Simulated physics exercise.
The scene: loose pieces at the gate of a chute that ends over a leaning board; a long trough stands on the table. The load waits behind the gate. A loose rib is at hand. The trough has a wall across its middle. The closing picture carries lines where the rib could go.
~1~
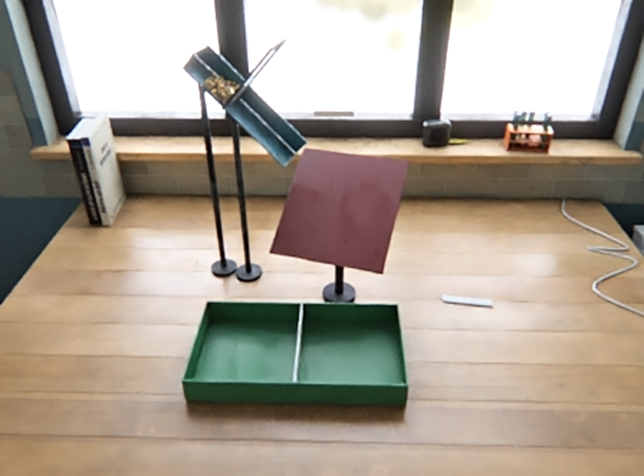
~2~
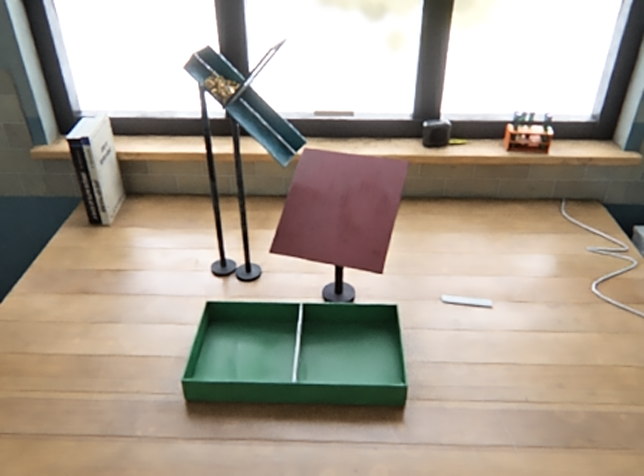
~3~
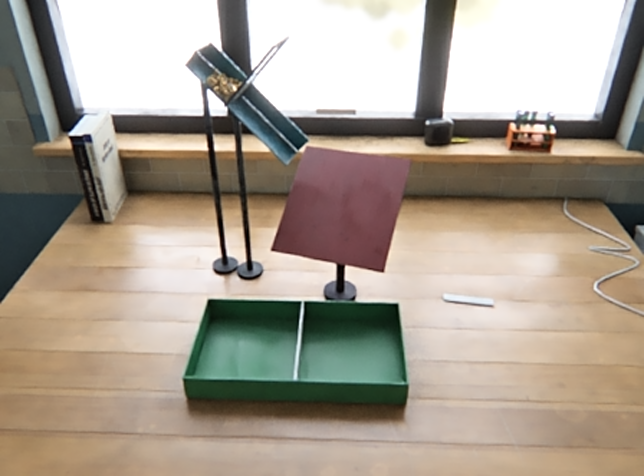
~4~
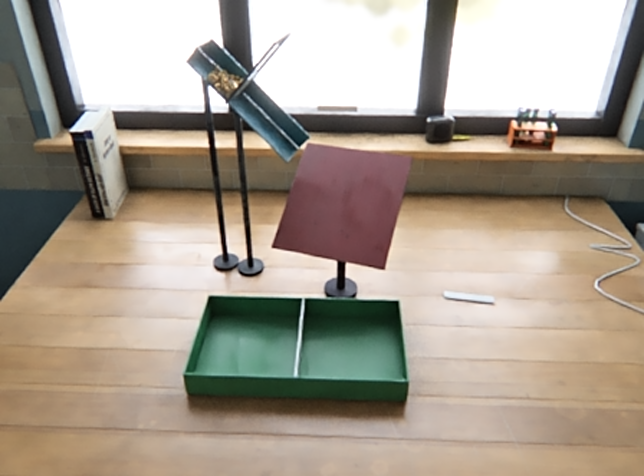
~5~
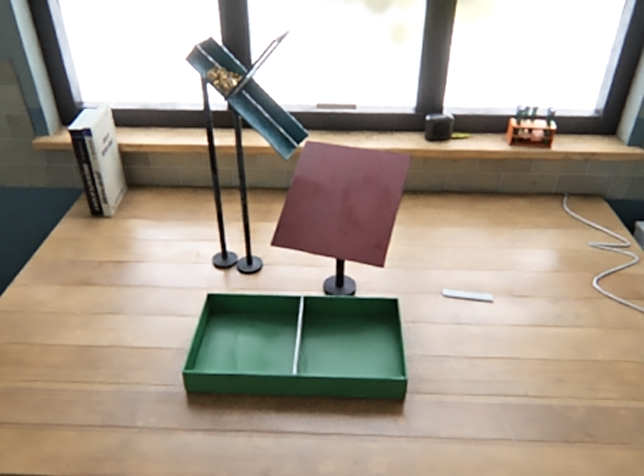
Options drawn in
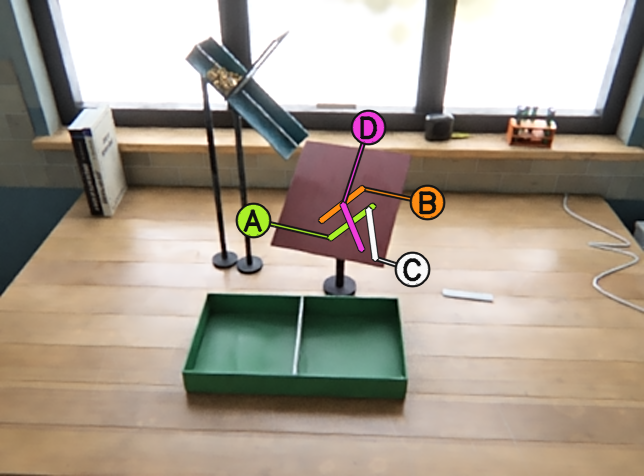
The clip opens on a wooden table by a window, where a raised blue chute holds a small tan load behind its gate, above a tilted dark red board and a green trough split by a middle wall. Nothing on the table moves; only the view shifts very slightly.
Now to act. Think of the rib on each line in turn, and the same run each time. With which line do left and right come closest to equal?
A beats the others.
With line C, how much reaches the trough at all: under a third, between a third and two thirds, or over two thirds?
Over two thirds.
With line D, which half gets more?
More lands on the right.
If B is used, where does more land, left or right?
Left.
On the marked copy, line A from (372, 206) to (330, 237); line B from (362, 188) to (321, 220); line C from (368, 209) to (375, 258); line D from (343, 204) to (361, 249).
If A is chosen, of what is caught, about two thirds in the left half, about a third in the right.
If B is chosen, of what is caught, nearly all in the left half, a small part in the right.
If C is chosen, of what is caught, a small part in the left half, most in the right.
If D is chosen, of what is caught, a small part in the left half, most in the right.
